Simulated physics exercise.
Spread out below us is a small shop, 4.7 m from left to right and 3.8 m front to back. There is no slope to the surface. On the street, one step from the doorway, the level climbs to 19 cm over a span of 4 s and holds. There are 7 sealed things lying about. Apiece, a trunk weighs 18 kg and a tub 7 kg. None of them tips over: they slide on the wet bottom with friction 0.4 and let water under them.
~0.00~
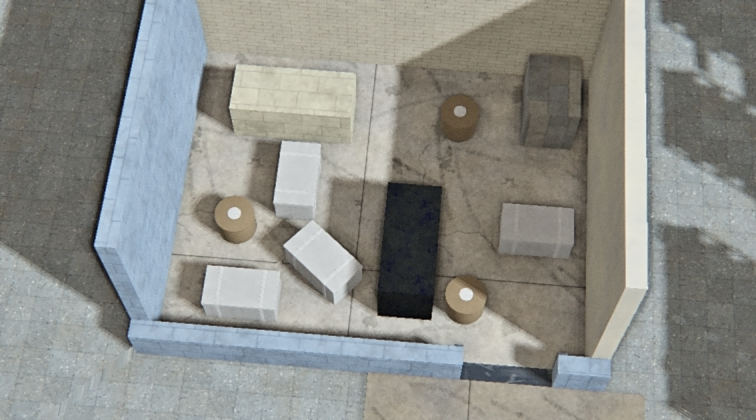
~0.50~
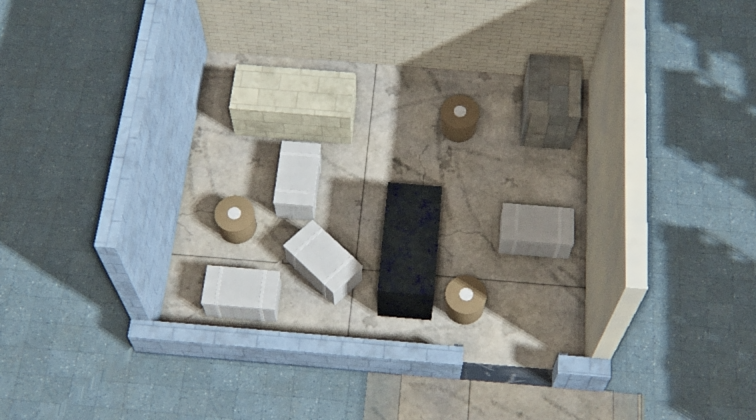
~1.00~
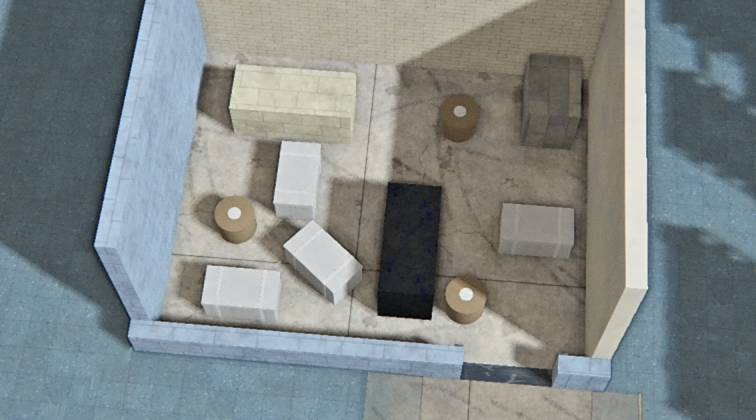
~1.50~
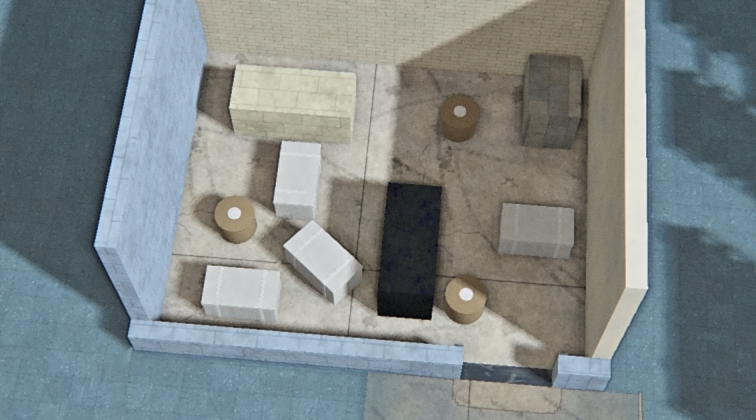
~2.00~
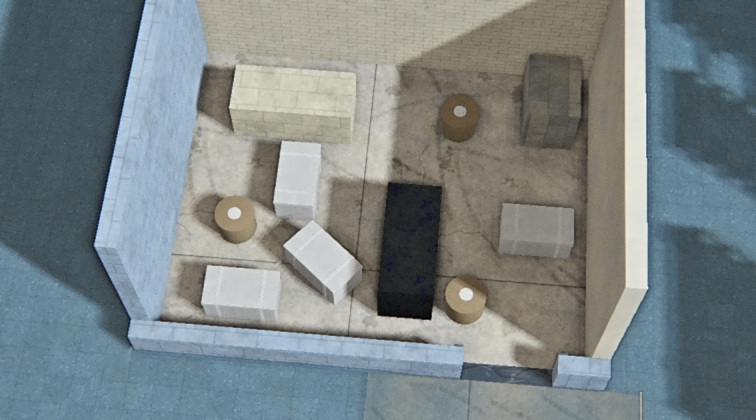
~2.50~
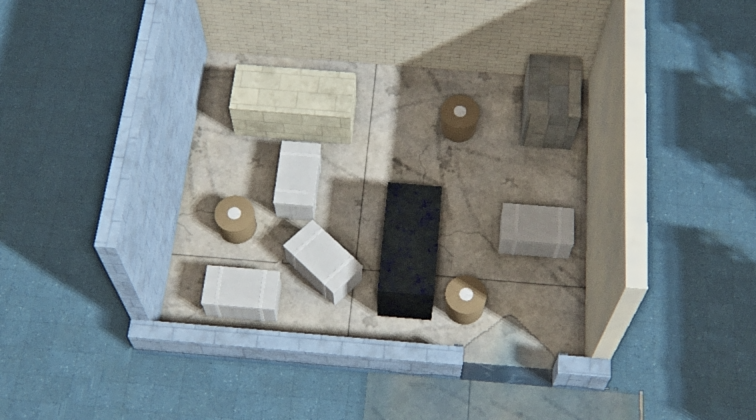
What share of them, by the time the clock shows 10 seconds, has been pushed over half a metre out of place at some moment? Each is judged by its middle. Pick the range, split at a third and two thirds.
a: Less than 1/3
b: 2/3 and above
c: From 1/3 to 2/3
Answer: C.
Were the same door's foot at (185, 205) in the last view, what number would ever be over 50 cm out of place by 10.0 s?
In that case 5 of them.
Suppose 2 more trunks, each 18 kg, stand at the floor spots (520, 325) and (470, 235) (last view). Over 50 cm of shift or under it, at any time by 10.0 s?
Well, the first one tops the mark, and the second tops the mark.
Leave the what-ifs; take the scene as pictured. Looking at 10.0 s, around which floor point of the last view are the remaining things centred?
Roughly at (313, 177).
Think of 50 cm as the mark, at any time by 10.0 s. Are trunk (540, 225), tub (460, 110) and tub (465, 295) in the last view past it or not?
In turn: Above the mark, above the mark, above the mark.
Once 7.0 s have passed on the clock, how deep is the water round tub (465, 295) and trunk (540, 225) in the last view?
Depths: Near 5 cm, then near 9 cm.
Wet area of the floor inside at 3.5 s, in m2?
2.0 m2.
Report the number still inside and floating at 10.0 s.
Total: 3.
After 3.5 s 0 of 7 are over 50 cm from their spots; 0 afloat.
After 4.5 s 0 of 7 are over 50 cm from their spots; 0 afloat.
After 7.0 s 3 of 7 are over 50 cm from their spots; 1 afloat.
After 10.0 s 3 of 7 are over 50 cm from their spots, and 3 have been at some point; 3 afloat.
